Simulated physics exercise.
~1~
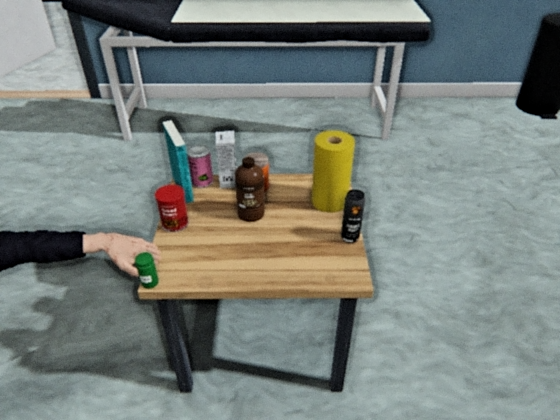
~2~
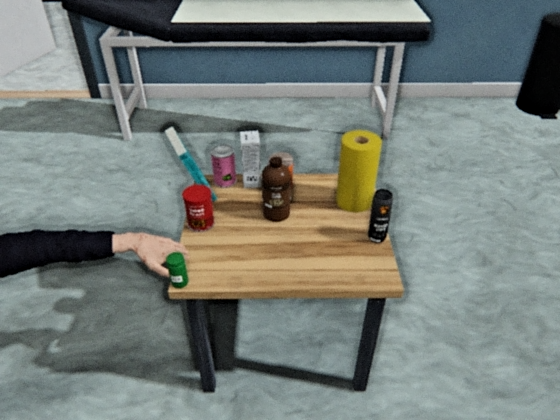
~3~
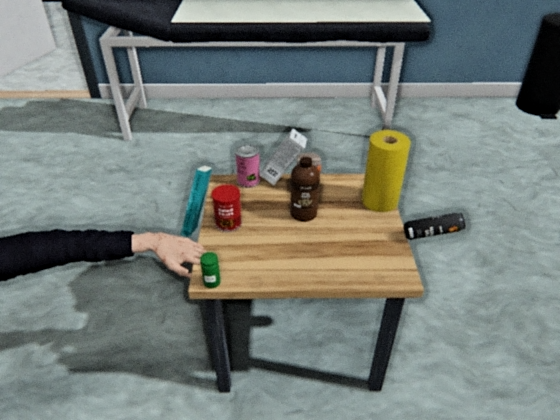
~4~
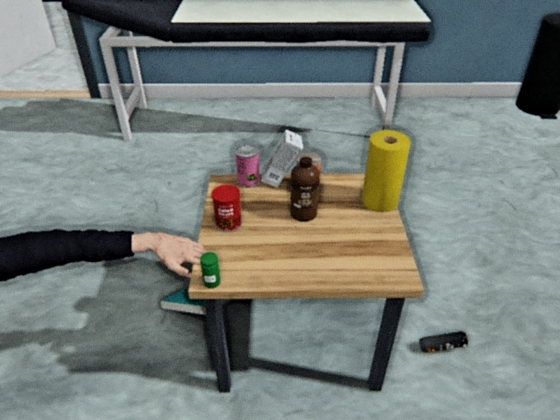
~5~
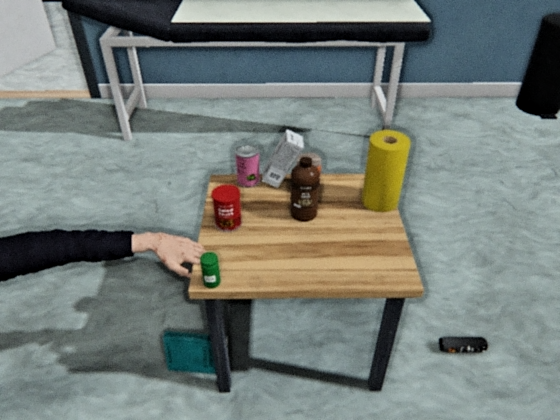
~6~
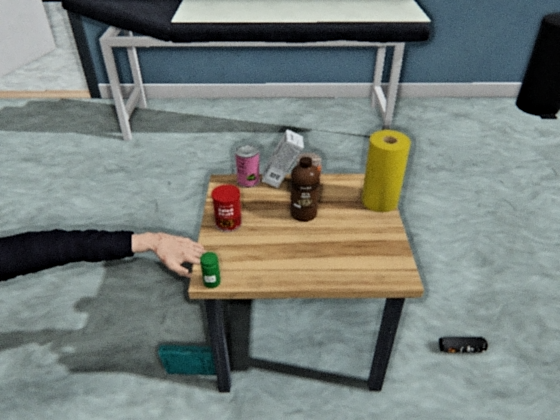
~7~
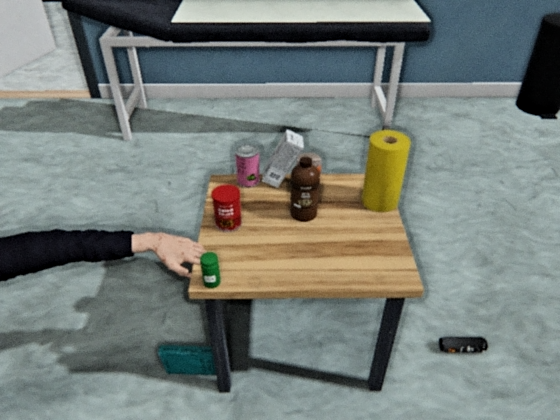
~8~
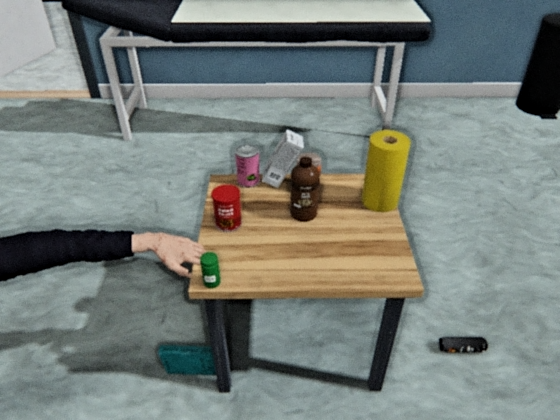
In a room with a pale, mottled floor and a blue wall, a fixed view looks down on a small wooden table with dark legs, a padded bench behind it. A red tin, brown bottle, yellow roll, black can and green shaker stand on it, with a turquoise book, pink tin, white carton and orange jar towards the back. A hand reaches in from the left beside the green shaker as the table slides right. The book and carton tip, and the black can topples off the right side. The book drops off the left. Both lie on the floor, while the carton stays leaning and the rest stand.
